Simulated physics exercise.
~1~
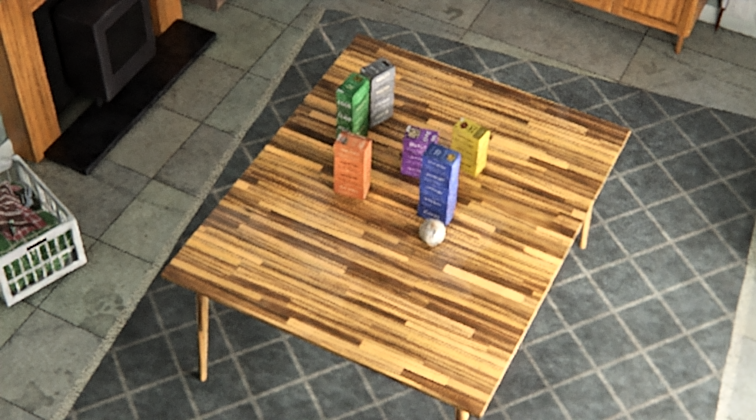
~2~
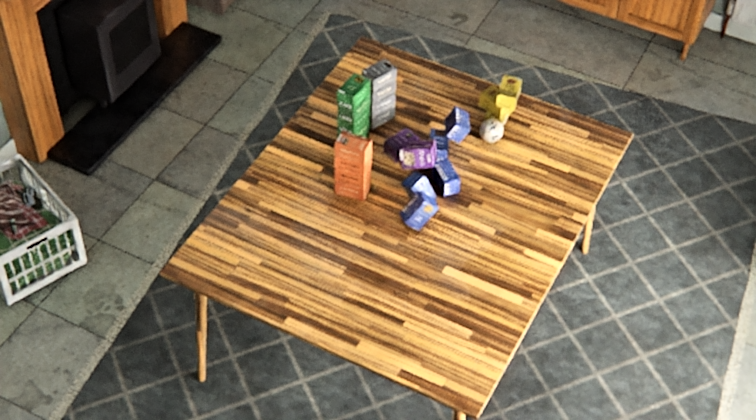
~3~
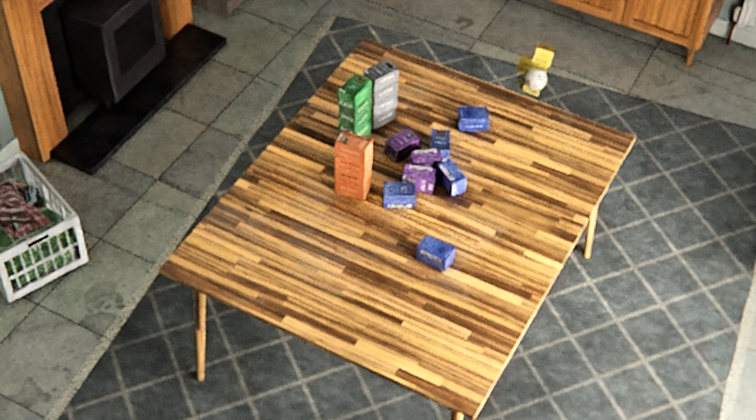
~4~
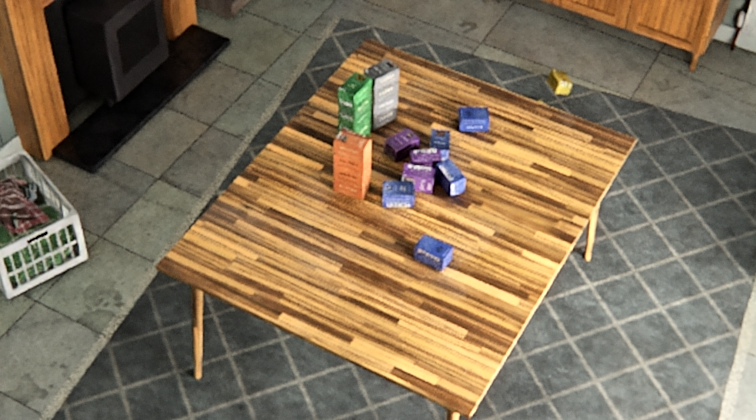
Stone ball rolling across a wooden table, toppling blue, purple and yellow packets while orange, green and grey stacks stay standing.
